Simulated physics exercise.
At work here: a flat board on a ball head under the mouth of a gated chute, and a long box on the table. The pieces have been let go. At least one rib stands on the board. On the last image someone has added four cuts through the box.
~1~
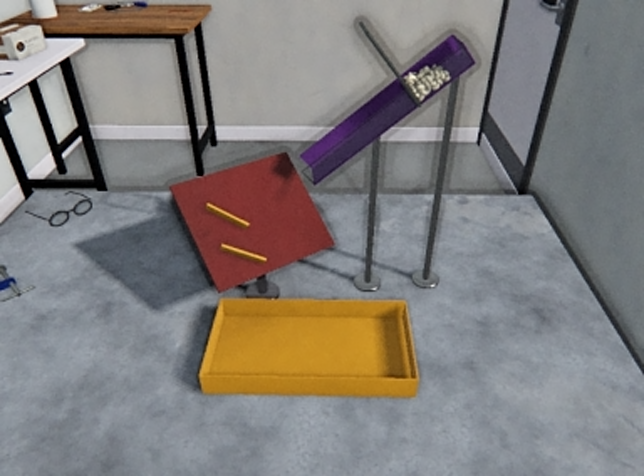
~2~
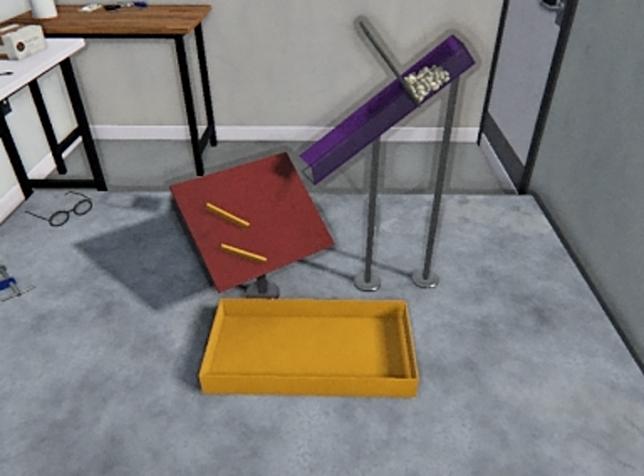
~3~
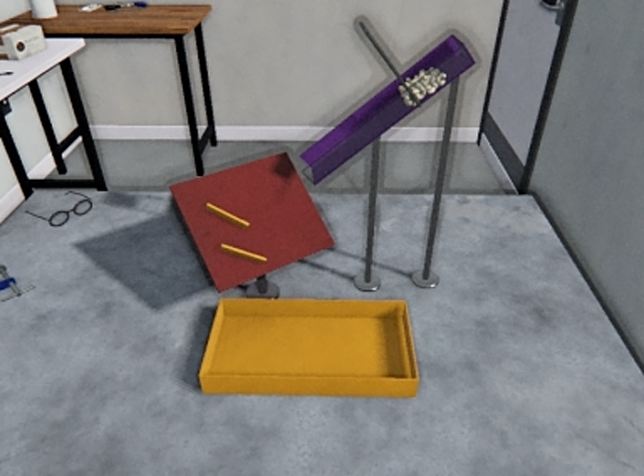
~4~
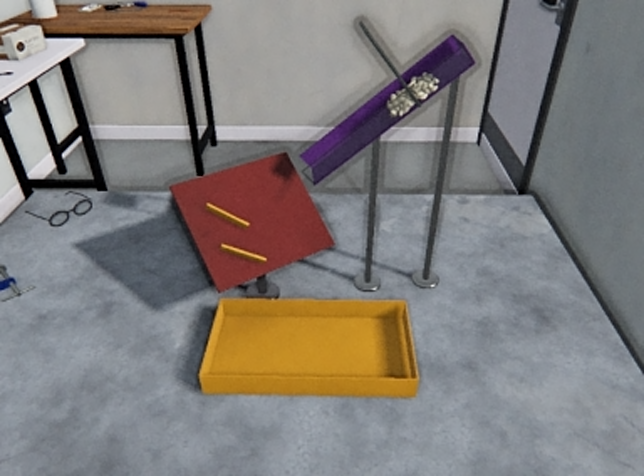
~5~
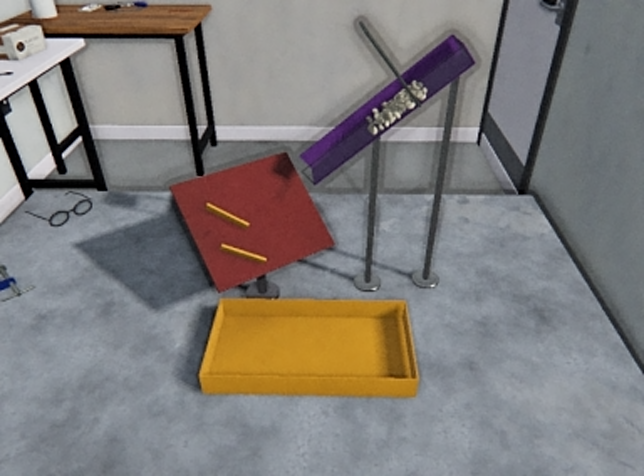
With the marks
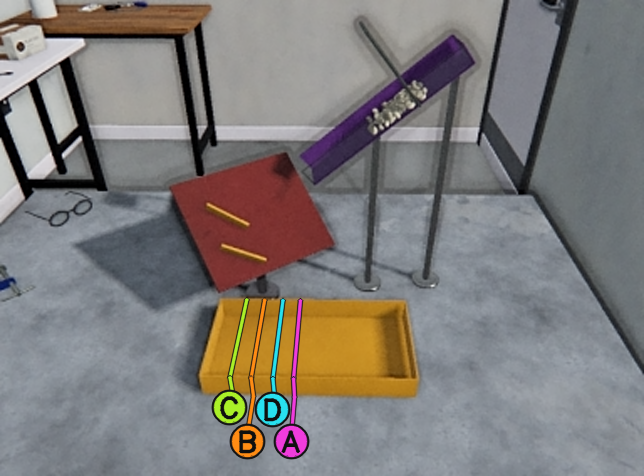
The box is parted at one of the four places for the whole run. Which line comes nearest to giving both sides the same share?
Choose A.
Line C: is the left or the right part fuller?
Right.
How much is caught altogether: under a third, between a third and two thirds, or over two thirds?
It is over two thirds.
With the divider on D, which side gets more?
Right.
On the marked copy, line A crosses the front rim at (293, 377); line B crosses the front rim at (251, 377); line C crosses the front rim at (230, 376); line D crosses the front rim at (273, 377).
With A, of what is caught, about half on the left of the divider, about half on the right.
With B, of what is caught, none on the left of the divider, all on the right.
With C, of what is caught, none on the left of the divider, all on the right.
With D, of what is caught, a stray few on the left of the divider, nearly all on the right.
